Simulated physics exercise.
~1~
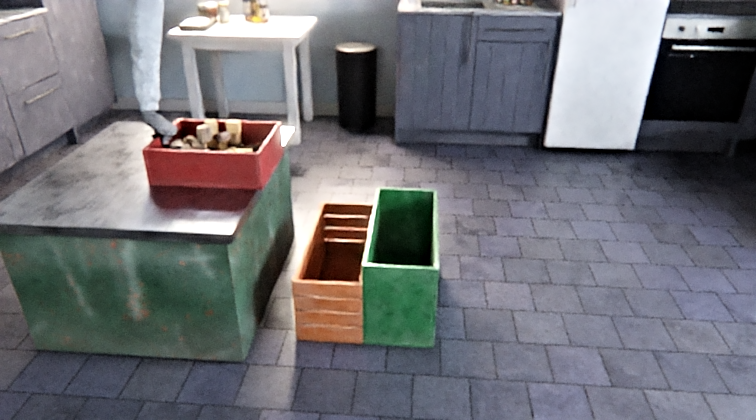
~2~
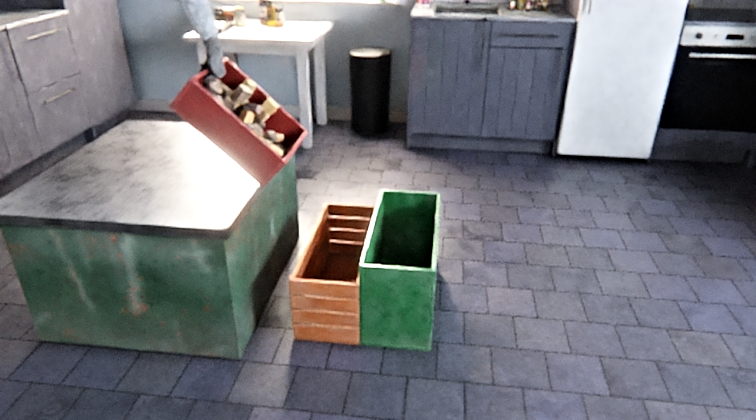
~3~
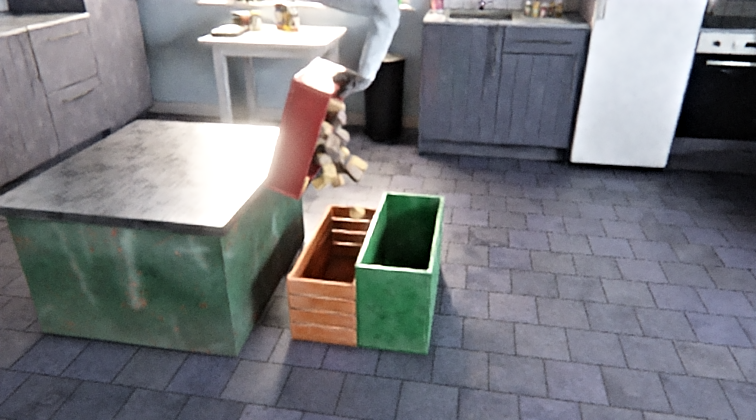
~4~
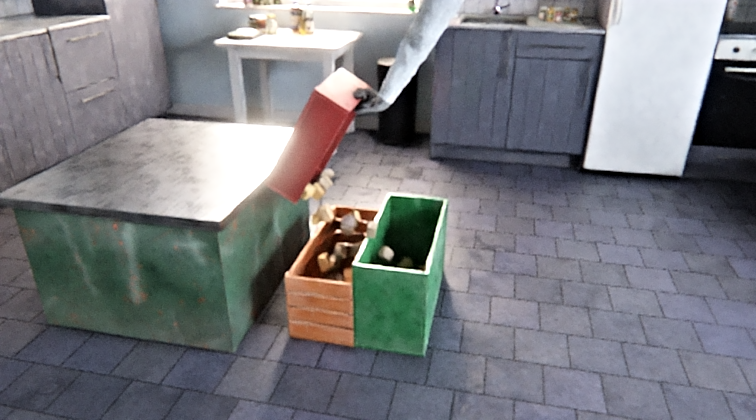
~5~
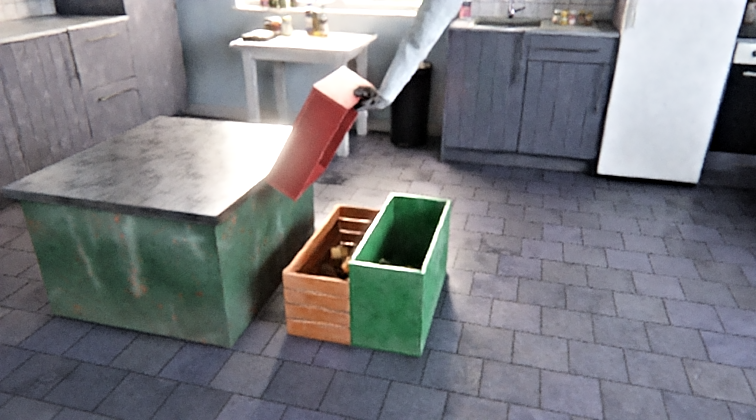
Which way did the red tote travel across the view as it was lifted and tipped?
It moved to the right, from the top of the bench toward the orange crate and green box.
